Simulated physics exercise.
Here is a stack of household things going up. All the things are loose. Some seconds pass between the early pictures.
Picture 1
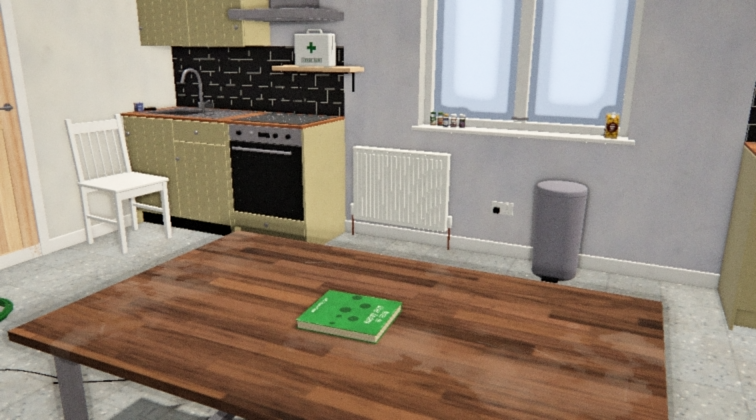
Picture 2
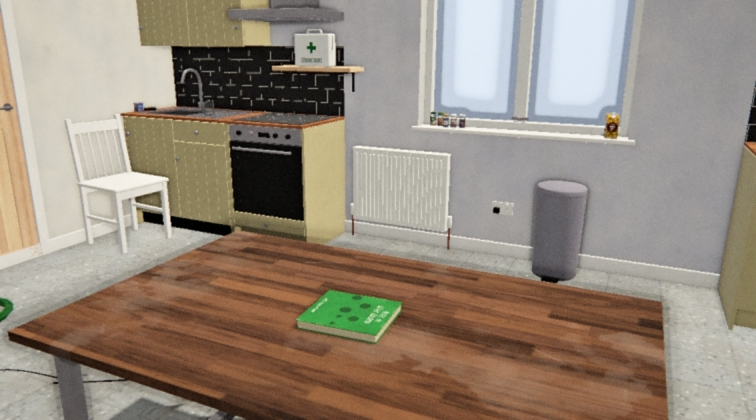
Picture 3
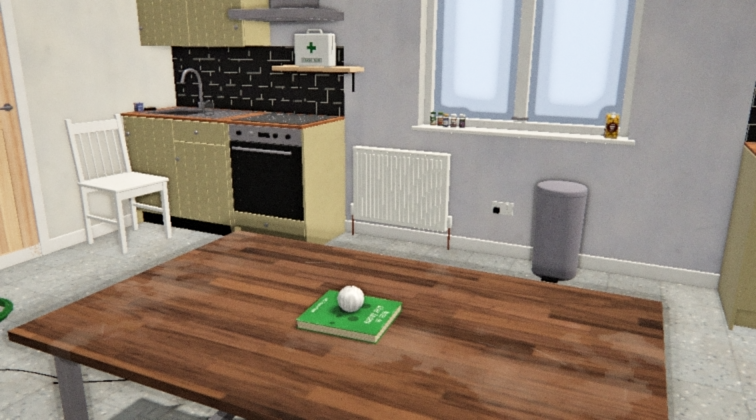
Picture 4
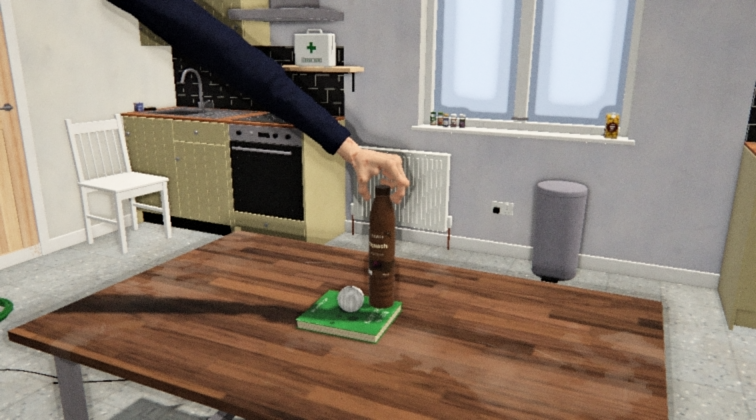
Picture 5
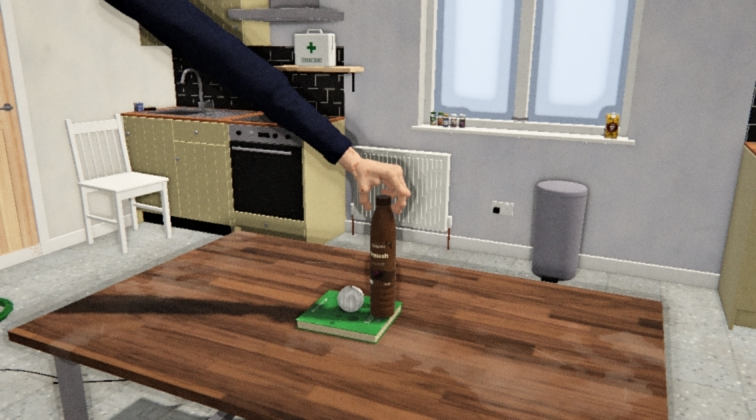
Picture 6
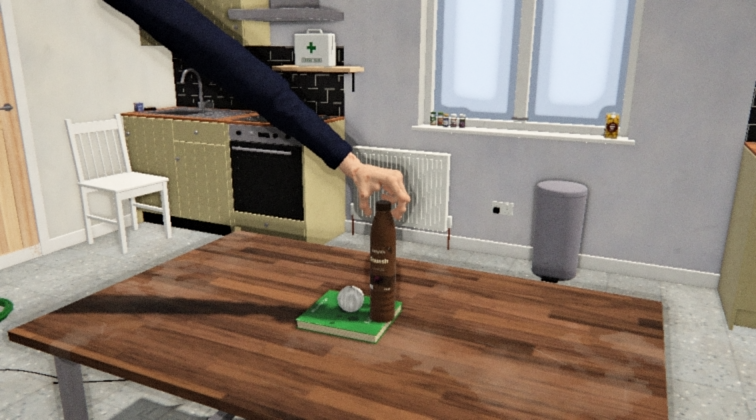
A dark-sleeved arm reaches in from the upper left over a wooden table in a kitchen, seen from a fixed, slightly raised view. A green book lies on the table, with a white chair, oven, radiator and grey bin behind. A small white ball appears on the book, then the hand lowers a brown bottle upright beside it, to the right, and keeps hold of its top.
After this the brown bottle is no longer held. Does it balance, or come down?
Outcome: The pile holds.
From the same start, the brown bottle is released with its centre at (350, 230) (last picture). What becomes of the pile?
Then it loses its balance.
Then, 0.20 s past the last view, nothing moves.
Then, 0.60 s past the last view, brown bottle resting near (383, 262).
Finally, all 3 still in place. Final places as the last picture's camera would see them, brown bottle near (383, 262). The pile keeps its balance.
